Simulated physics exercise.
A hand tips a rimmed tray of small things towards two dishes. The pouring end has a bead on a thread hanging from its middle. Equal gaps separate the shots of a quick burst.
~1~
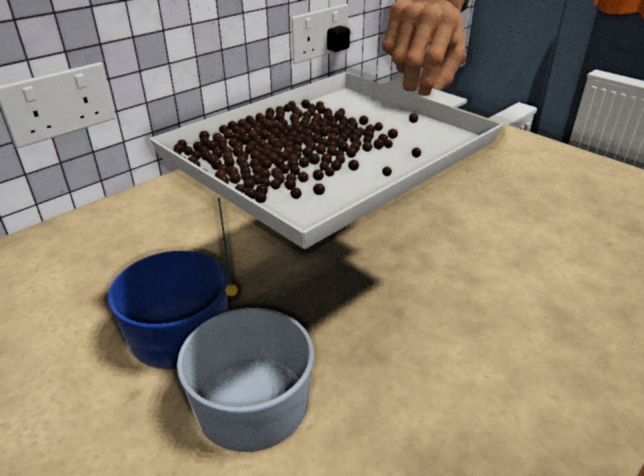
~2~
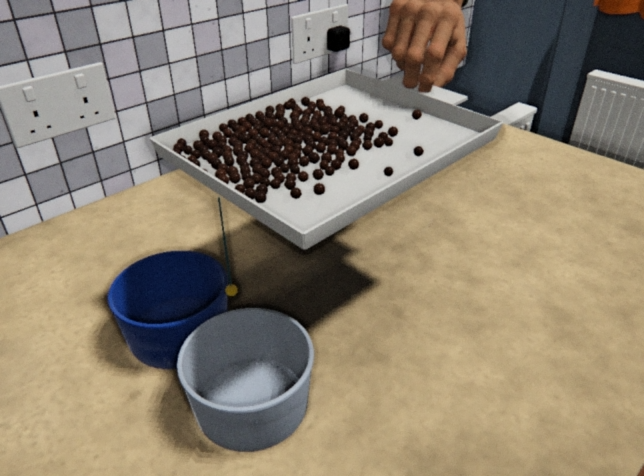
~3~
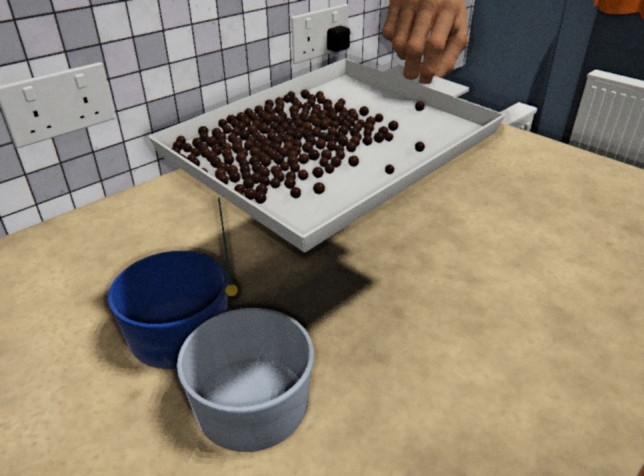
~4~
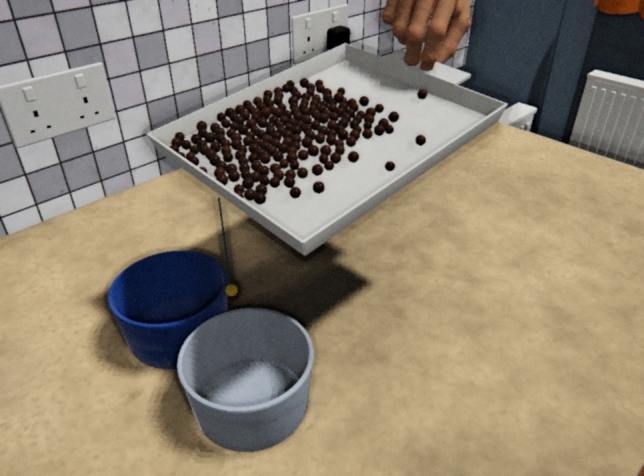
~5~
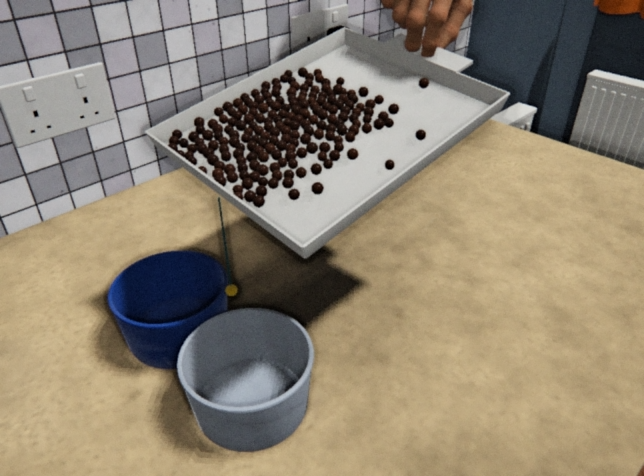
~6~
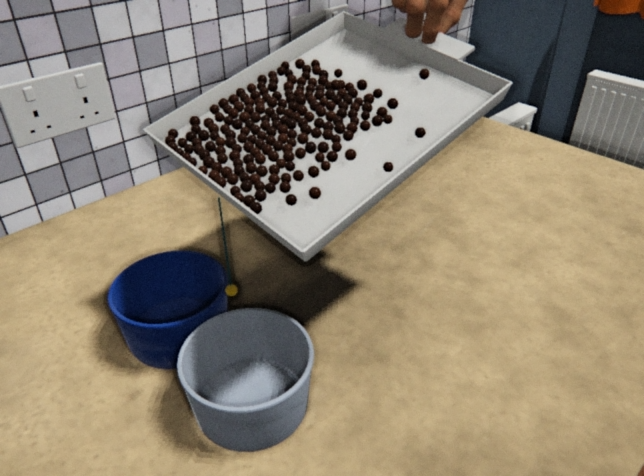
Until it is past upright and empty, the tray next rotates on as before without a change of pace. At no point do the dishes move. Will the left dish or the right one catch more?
Winner: Right dish.
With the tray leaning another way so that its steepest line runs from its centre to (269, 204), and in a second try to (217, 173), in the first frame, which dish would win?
The rightmost dish, then the leftmost dish.
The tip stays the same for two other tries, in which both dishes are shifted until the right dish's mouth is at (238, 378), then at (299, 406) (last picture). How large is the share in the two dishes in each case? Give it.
You'd see around 70 per cent and then around 80 per cent.
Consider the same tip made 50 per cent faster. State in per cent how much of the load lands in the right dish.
That works out at roughly 60 per cent.
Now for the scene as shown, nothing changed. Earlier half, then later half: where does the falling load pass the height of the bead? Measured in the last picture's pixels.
Points: About (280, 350), then about (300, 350).
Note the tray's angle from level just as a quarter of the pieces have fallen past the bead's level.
That happens at around 75°.
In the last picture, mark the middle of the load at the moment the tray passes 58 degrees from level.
Look around (270, 189) in the last picture.
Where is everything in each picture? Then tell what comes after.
In the first frame, corners of the pouring end (156, 138) and (304, 228), level; middle of the load (283, 142), chocolate balls; left dish (123, 332); right dish (195, 411); bead on its thread (231, 290).
In the second frame, corners of the pouring end (156, 138) and (304, 229), level; middle of the load (282, 141).
In the third frame, corners of the pouring end (155, 136) and (304, 232), tipped barely, lowest at the right corner; middle of the load (282, 137).
In the fourth frame, corners of the pouring end (153, 133) and (303, 237), tipped a little, lowest at the right corner; middle of the load (281, 131).
In the fifth frame, corners of the pouring end (152, 131) and (303, 241), tipped a little, lowest at the right corner; middle of the load (279, 127).
In the sixth frame, corners of the pouring end (150, 129) and (303, 246), tipped clearly, lowest at the right corner; middle of the load (276, 125), almost all on the move; left dish (123, 332); right dish (195, 411).
Just after the last frame, tray tipped steeply; almost all on the tray; just a few in the right dish; just a few outside both; about a tenth in the air.
A moment on, tray tipped right over; about a tenth on the tray; roughly two thirds in the right dish; roughly a quarter outside both; about a tenth in the air.
Further on, tray tipped past a quarter turn; roughly two thirds in the right dish; roughly a third outside both.
When it is over, tray tipped past a quarter turn; roughly two thirds in the right dish; not one in the left dish; roughly a third outside both.
